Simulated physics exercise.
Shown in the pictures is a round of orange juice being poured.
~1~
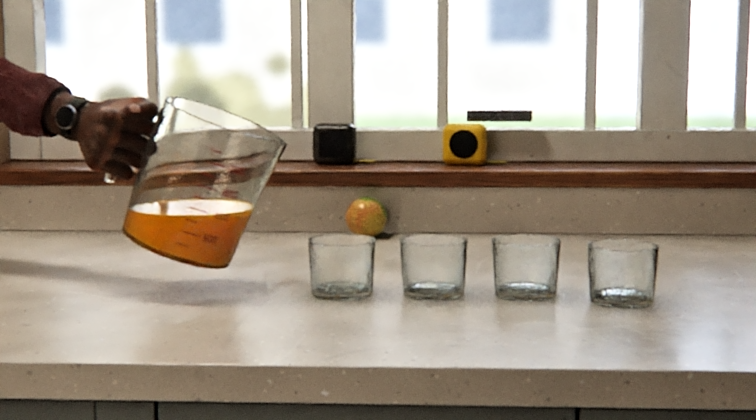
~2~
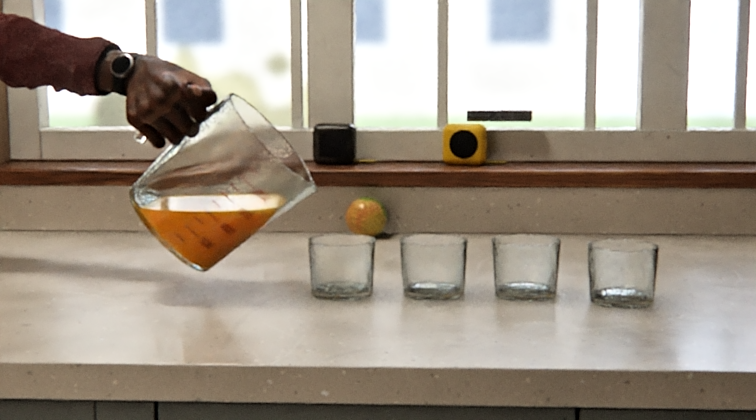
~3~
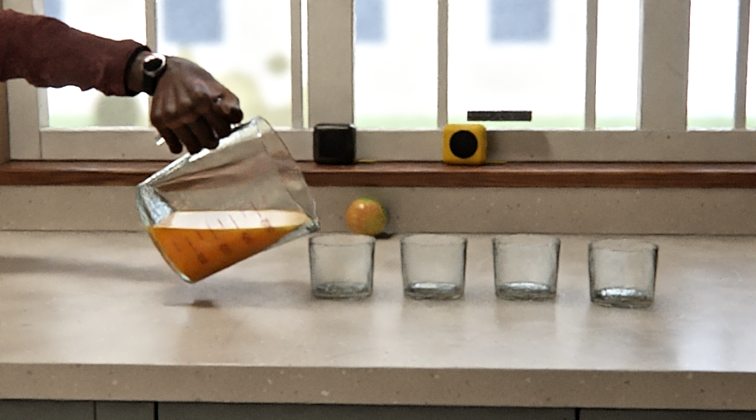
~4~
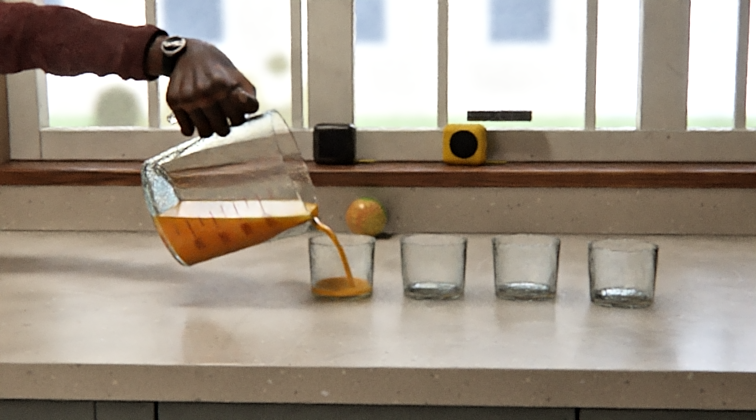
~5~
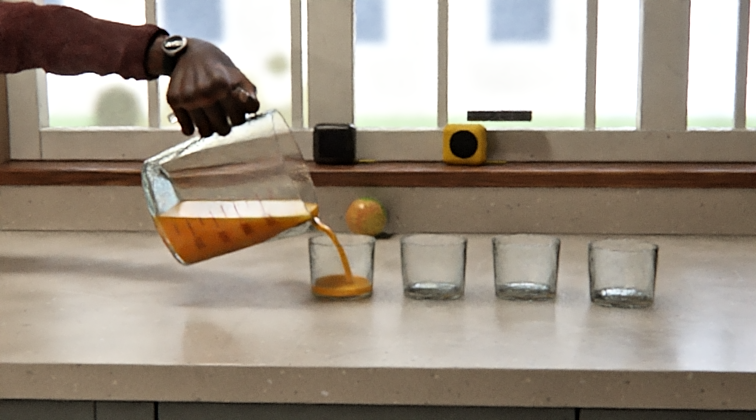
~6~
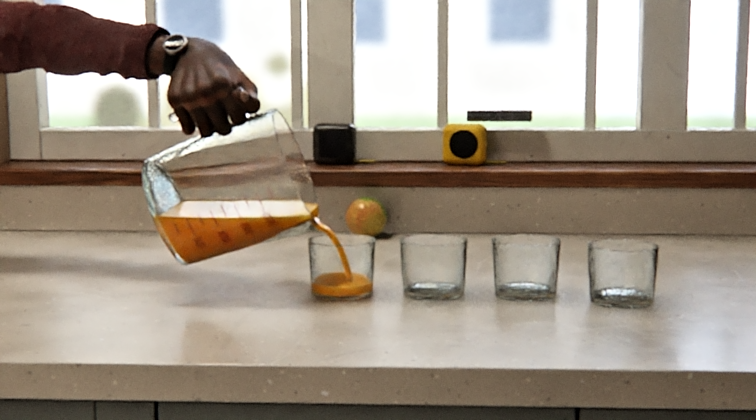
A hand gripping a glass jug of orange juice moved it to the right and tilted it further, then poured a thin stream into the leftmost of four glasses on the counter.
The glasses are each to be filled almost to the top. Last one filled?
No - it gives out.
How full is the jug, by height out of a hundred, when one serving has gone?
It comes to around 20 percent, by my reckoning.
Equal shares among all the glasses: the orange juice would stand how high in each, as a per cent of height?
Each would be filled to around 65 per cent of its height.
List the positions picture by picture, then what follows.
In the first frame, the jug is on its way; jug (200, 180) tipped 20° with all of its load; four glasses, the last at (623, 270).
The second frame shows the orange juice nears the lip; jug (222, 181) tipped 50° with all of its load; the first is empty.
The third frame shows the orange juice nears the lip; jug (229, 200) tipped 60° with all of its load; four glasses, the last at (623, 270).
The fourth frame shows pouring; jug (234, 188) tipped 70° with nearly all of its load; the first is nearly empty.
The fifth frame shows pouring; jug (234, 187) tipped 70° with nearly all of its load; four glasses, the last at (623, 270).
The sixth frame shows pouring; jug (234, 187) tipped 70° with nearly all of its load; the first is nearly empty.
A moment on, the first is about half full.
Further on, the first is done and the jug has about two thirds of its load.
When it is over, the jug is empty with two filled and the next at nearly all of a serving.
